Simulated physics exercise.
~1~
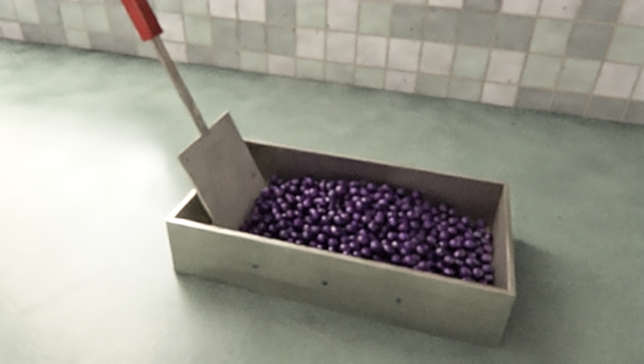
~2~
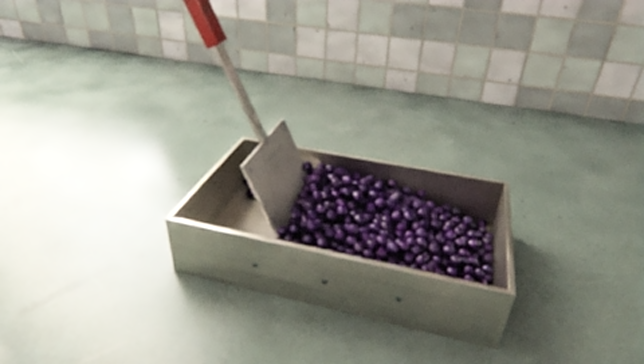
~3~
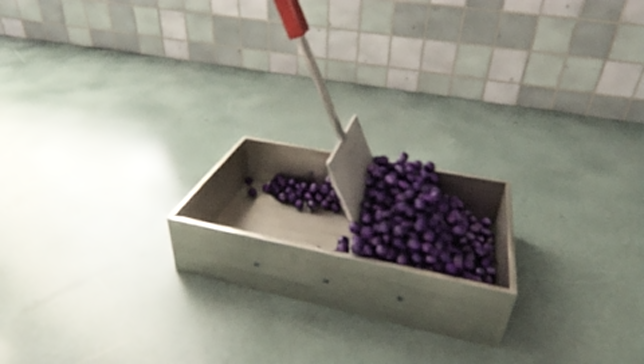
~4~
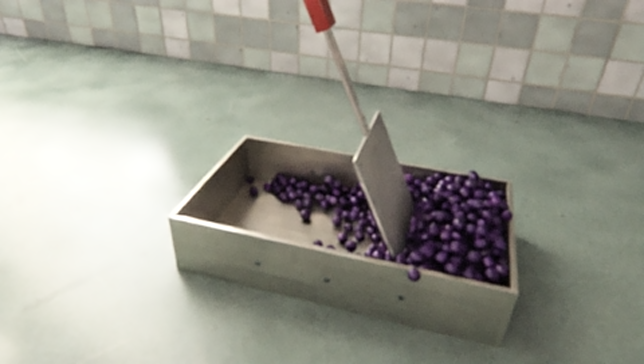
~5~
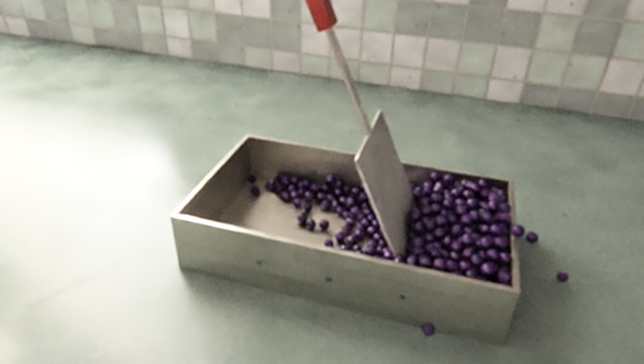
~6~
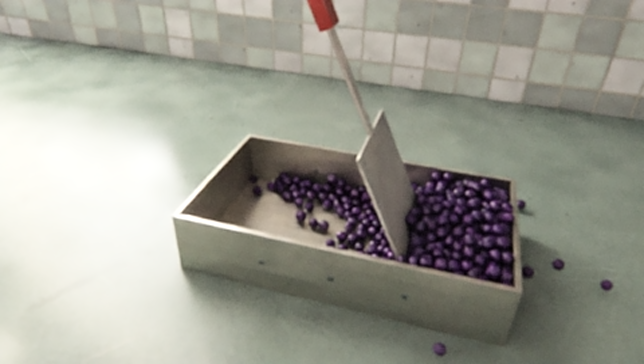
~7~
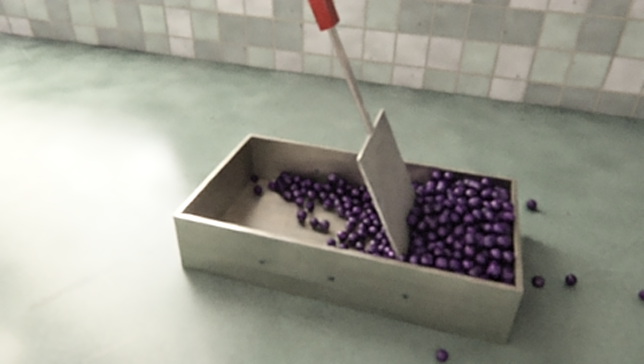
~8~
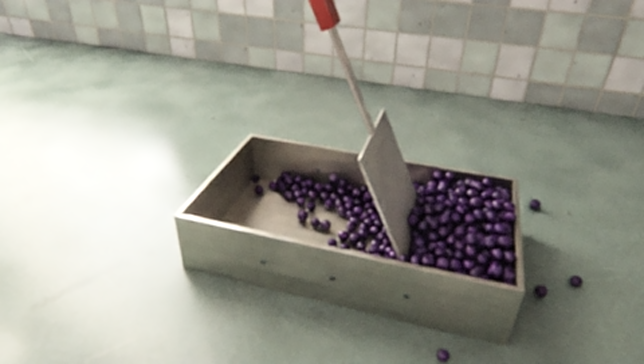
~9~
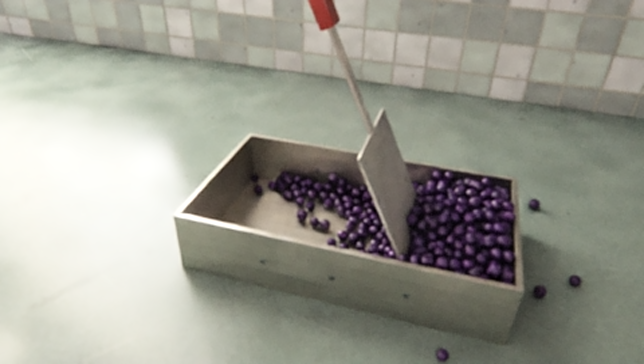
Glossy purple beads fill most of a shallow, pale rectangular tray on a grey-green tabletop, seen from above at a slight angle, with a wall of small pale tiles behind. A flat grey paddle with a red handle stands in the tray at the left of the heap. It pushes right, piling the beads higher against the right end while some slip behind it. The paddle stops past the middle, and a few beads spill over the front and right edges and roll across the table. Finally the paddle stands still among the beads, with a few strays resting outside.
